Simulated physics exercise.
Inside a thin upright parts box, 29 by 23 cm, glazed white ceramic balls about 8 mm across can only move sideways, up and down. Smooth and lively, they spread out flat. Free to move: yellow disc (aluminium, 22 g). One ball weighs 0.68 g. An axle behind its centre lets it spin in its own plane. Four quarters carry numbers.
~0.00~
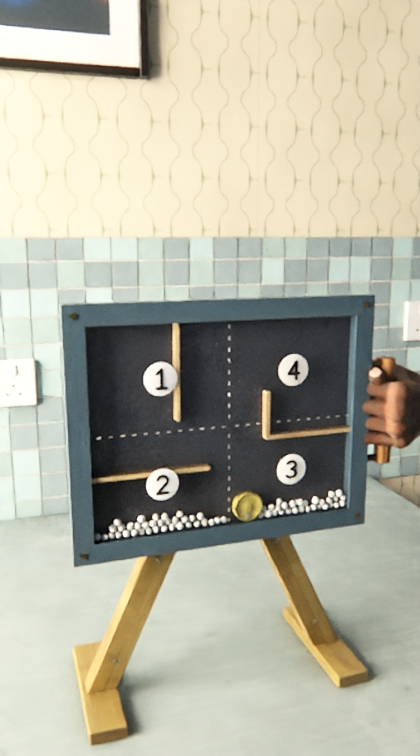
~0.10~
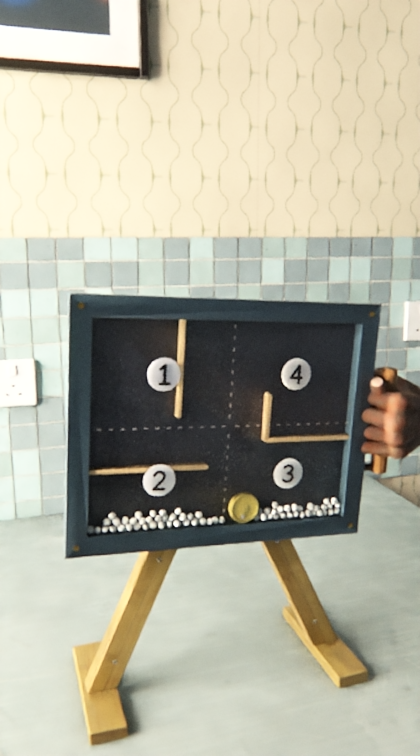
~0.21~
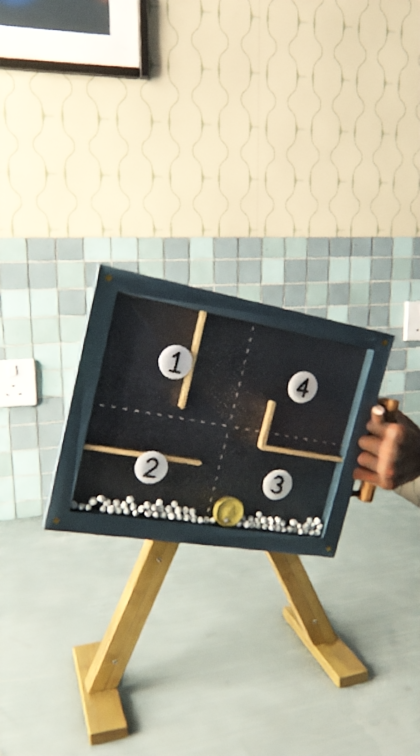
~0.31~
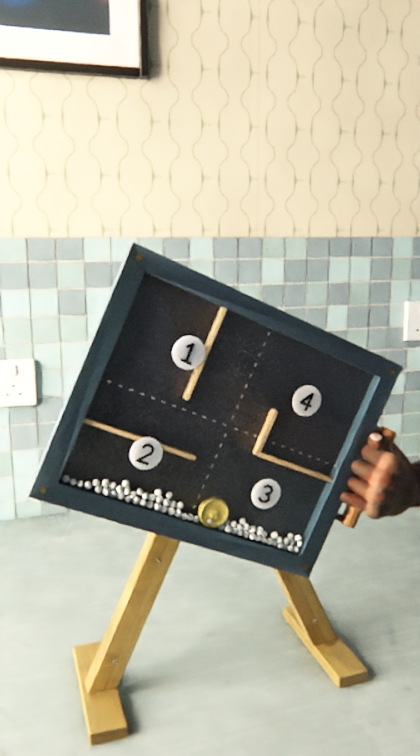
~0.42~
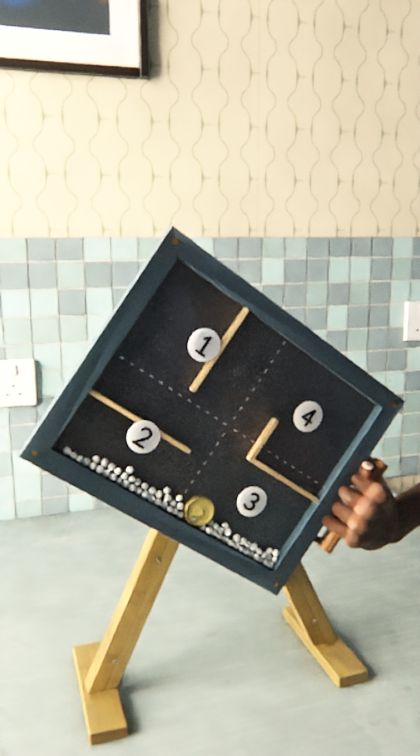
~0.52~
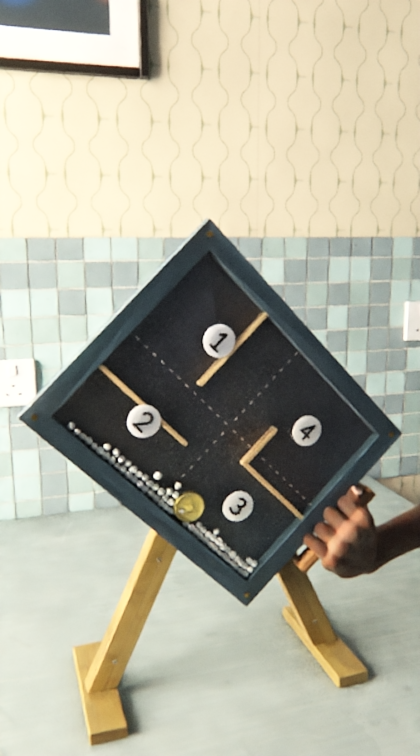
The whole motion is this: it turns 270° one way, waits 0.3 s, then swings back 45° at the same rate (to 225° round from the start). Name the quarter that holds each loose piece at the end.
Yellow disc: 1.
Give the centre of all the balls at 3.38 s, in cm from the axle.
About 3 cm left and 11 cm below.
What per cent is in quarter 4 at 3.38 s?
Roughly 0 per cent.
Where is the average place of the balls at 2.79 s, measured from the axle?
About 8 cm left and 8 cm below.
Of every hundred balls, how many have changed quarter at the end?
About 100 per cent.
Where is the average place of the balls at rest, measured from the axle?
Some 1 cm right and 12 cm below.
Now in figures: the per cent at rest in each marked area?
Quarter 1: 95; quarter 2: 5; quarter 3: 0; quarter 4: 0.
By 2.79 s, it has come round 270° clockwise; the balls' middle is 8 cm left of and 8 cm below the centre; no. 1, 95 %, no. 2, 5 %; yellow disc in no. 1.
By 3.38 s, it has come round 247° clockwise; the balls' middle is 3 cm left of and 11 cm below the centre; no. 1, 95 %, no. 2, 5 %; yellow disc in no. 1.
By 3.67 s, it has come round 225° clockwise; the balls' middle is 1 cm right of and 12 cm below the centre; no. 1, 95 %, no. 2, 5 %; yellow disc in no. 1.
At rest by 4.2 s, it has come round 225° clockwise; no. 1, 95 %, no. 2, 5 %, no. 3, 0 %, no. 4, 0 %; yellow disc in no. 1.
